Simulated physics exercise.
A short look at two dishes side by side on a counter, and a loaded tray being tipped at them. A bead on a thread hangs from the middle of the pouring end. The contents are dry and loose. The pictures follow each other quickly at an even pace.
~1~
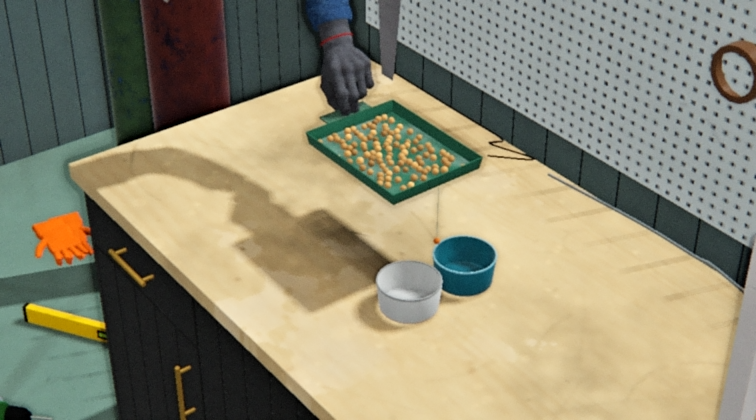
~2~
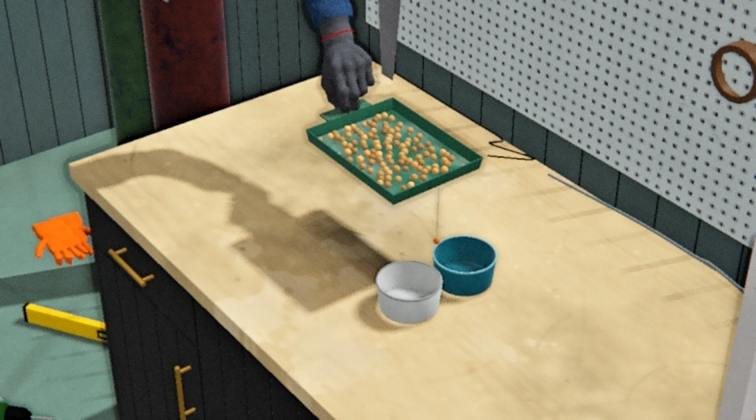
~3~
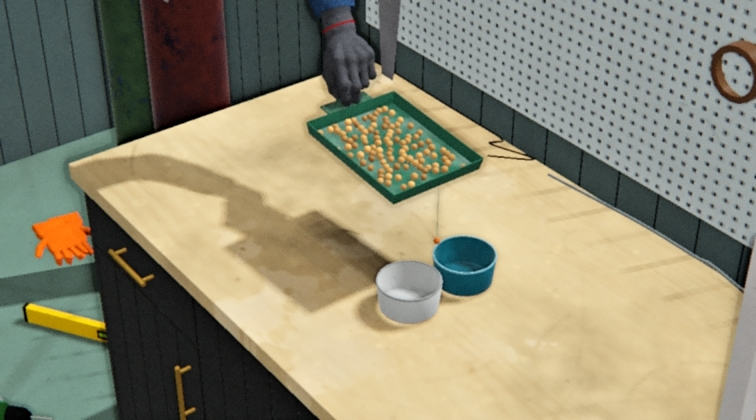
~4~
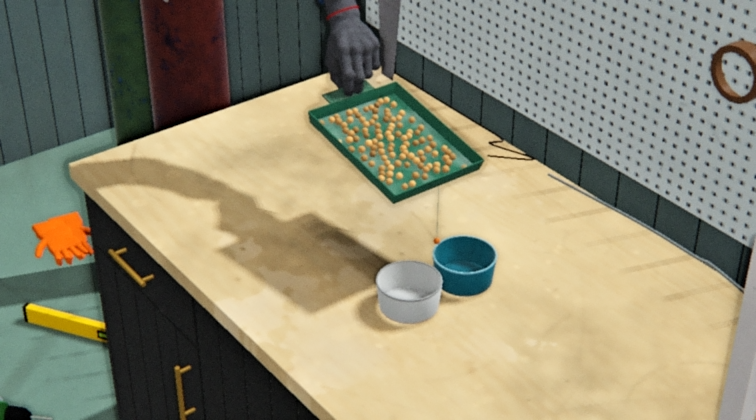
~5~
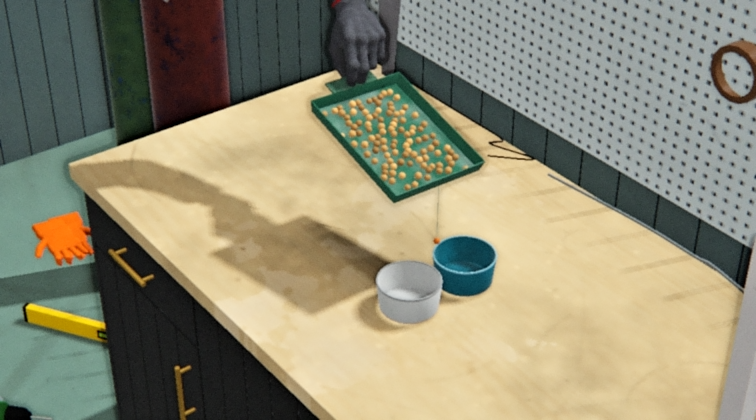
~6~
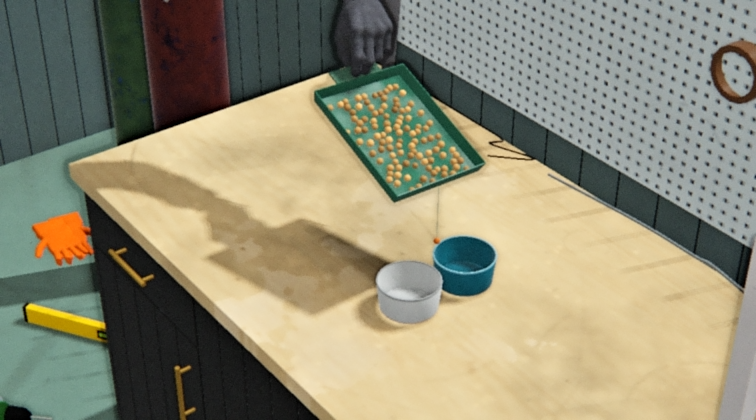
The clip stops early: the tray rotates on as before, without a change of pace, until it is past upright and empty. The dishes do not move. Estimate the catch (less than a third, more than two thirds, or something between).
Caught overall: Between a third and two thirds.
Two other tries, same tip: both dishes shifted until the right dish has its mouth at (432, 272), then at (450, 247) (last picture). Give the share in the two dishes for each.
Near 20 % and 20 %.
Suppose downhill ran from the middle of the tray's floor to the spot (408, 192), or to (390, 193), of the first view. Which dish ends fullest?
The first try: The left-hand dish. The second: Left.
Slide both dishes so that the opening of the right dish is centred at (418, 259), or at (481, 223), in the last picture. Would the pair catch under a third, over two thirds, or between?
In turn: Less than a third; under a third.
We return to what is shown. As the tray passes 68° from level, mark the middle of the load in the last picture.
Close to (447, 168).
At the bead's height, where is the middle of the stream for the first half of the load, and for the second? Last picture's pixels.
Early half (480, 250), late half (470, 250).
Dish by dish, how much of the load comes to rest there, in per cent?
The left dish has 10 per cent, the right dish has 50.
Just after the last frame, tray tipped steeply; almost all on the tray; about a tenth in the air.
A moment on, tray tipped past a quarter turn; roughly a quarter on the tray; just a few in the left dish; roughly a third in the right dish; roughly a quarter outside both; roughly a quarter in the air.
Further on, tray tipped past a quarter turn; about a tenth in the left dish; roughly half in the right dish; roughly half outside both.
When it is over, tray tipped past a quarter turn; about a tenth in the left dish; roughly half in the right dish; roughly half outside both.
